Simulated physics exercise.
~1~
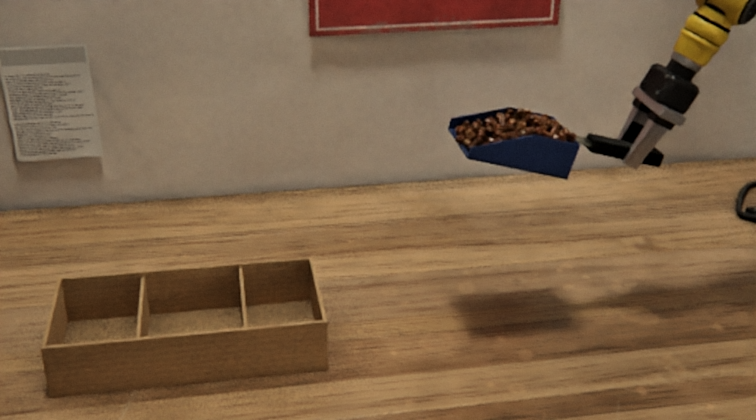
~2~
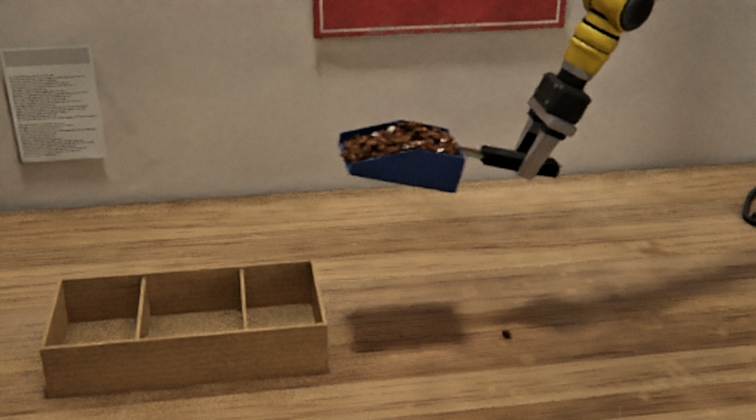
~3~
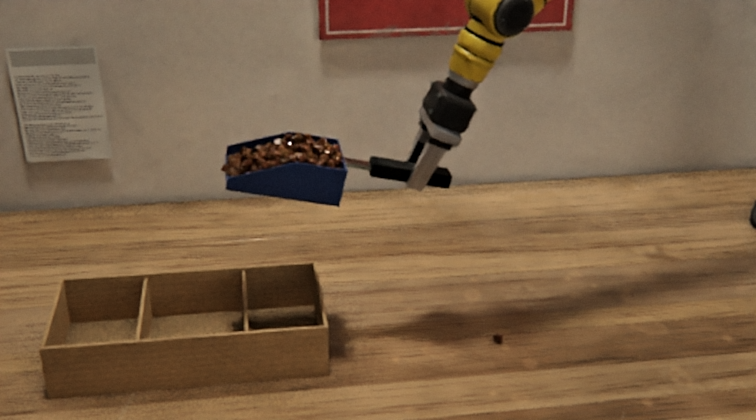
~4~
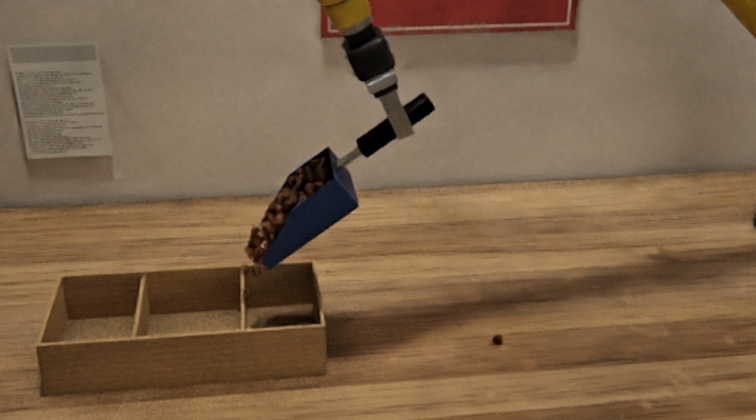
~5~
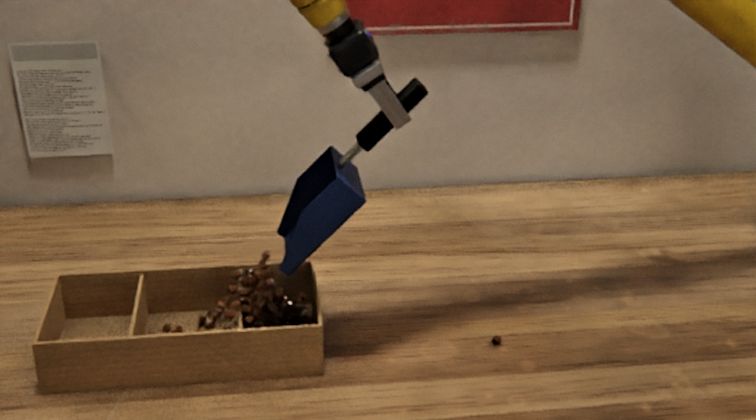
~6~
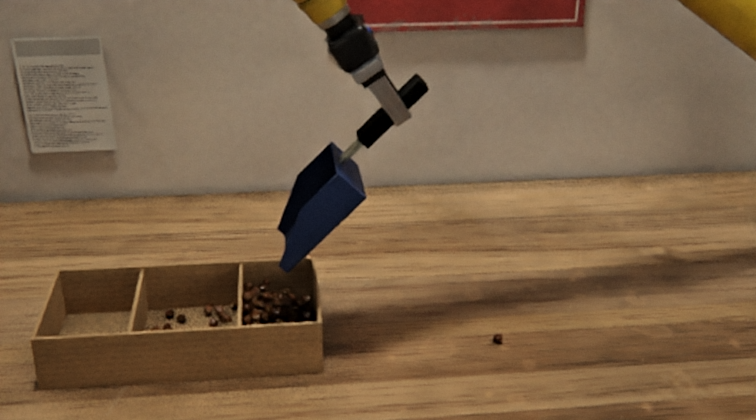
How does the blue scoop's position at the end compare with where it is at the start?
At the start the scoop is held up on the right, well away from the box. By the end it is farther left and a little lower, just above the right compartment of the box.
